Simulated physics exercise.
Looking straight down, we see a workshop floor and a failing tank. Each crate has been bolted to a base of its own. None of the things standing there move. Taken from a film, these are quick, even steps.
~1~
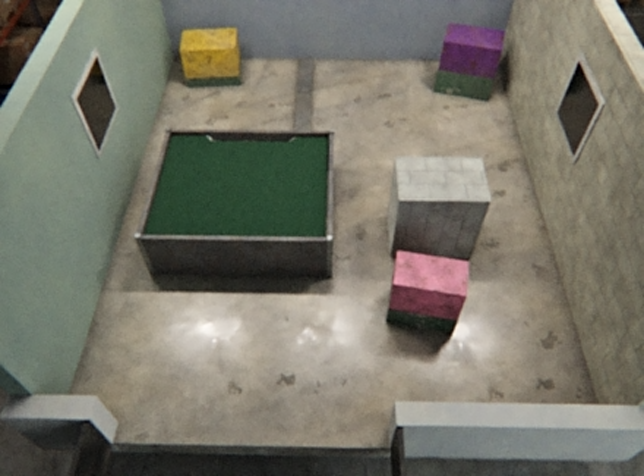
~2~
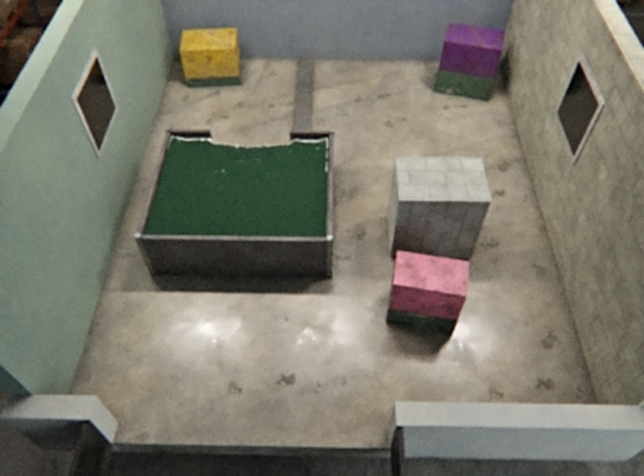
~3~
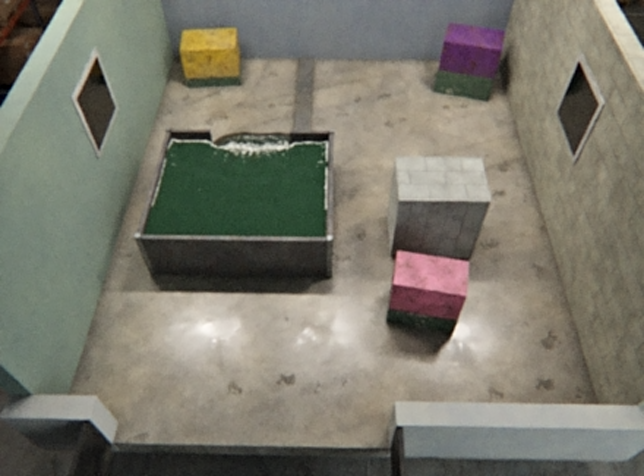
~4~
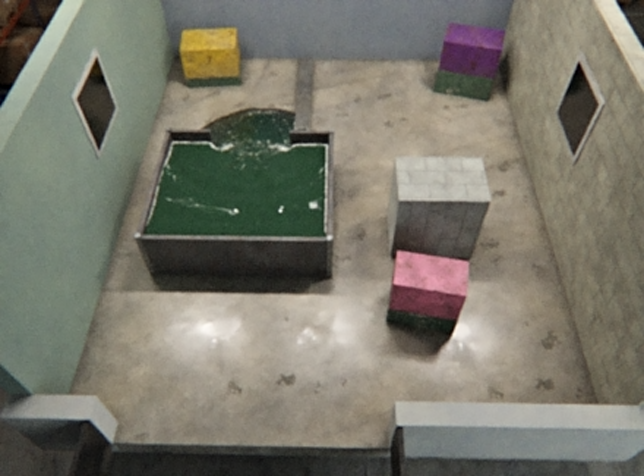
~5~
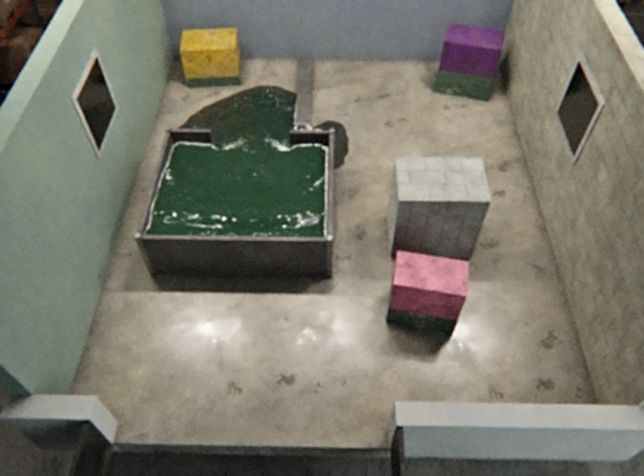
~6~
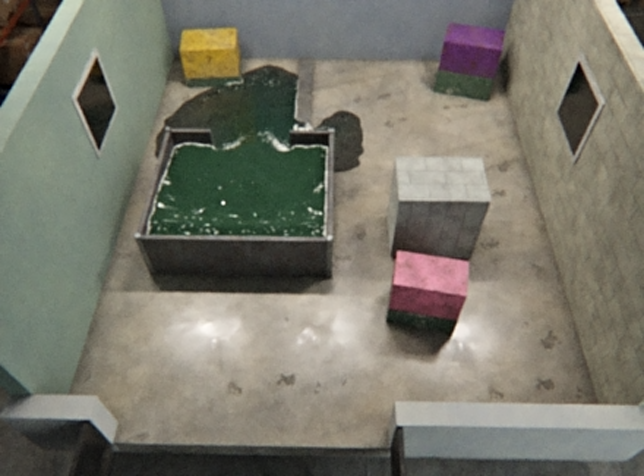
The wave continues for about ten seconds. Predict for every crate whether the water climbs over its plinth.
The yellow crate will be wet; the pink crate will not even get damp; the purple crate will not even get damp.
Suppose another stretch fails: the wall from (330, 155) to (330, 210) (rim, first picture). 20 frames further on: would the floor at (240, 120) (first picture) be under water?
Untouched.
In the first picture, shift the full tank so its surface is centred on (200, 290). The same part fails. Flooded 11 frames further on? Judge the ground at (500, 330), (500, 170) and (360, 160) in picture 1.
Taking the three spots in order: Bare, bare, swamped.
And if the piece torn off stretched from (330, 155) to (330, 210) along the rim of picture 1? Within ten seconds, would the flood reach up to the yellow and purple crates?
Yellow crate: Untouched; purple crate: Untouched.
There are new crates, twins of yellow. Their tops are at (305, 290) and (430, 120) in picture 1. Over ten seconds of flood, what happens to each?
Going in order, the first stays untouched and the second stays untouched.
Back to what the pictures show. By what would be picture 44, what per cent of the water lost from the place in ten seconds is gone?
I get 15 percent.
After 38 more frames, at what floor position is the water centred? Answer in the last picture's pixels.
The centre of mass sits at about (288, 153).
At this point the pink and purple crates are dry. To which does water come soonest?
That one is the purple one.
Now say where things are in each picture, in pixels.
The first picture shows still water in the tank at (243, 184).
In the second picture, the front is at a hidden place, out from the gap on the tank's far side.
In the third picture, the front is at a hidden place, out from the gap on the tank's far side.
In the fourth picture, water pours out on the tank's far side and has run to (278, 112).
In the fifth picture, water pours out on the tank's far side and has run to (277, 90).
In the sixth picture, the front is at (276, 69), out from the gap on the tank's far side.
A moment on, water covers 25 % of the floor; the yellow crate water round its plinth, the pink crate not reached, the purple crate not reached.
Next, water covers 35 % of the floor; the yellow crate water round its plinth, the pink crate not reached, the purple crate water round its plinth.
Then, water covers 40 % of the floor; the yellow crate water round its plinth, the pink crate not reached, the purple crate water round its plinth.
Later, water covers 70 % of the floor; the yellow crate water round its plinth, the pink crate water round its plinth, the purple crate water round its plinth.
In the end, water covers 95 % of the floor; the yellow crate was topped, the pink crate stayed above the water, the purple crate stayed above the water.
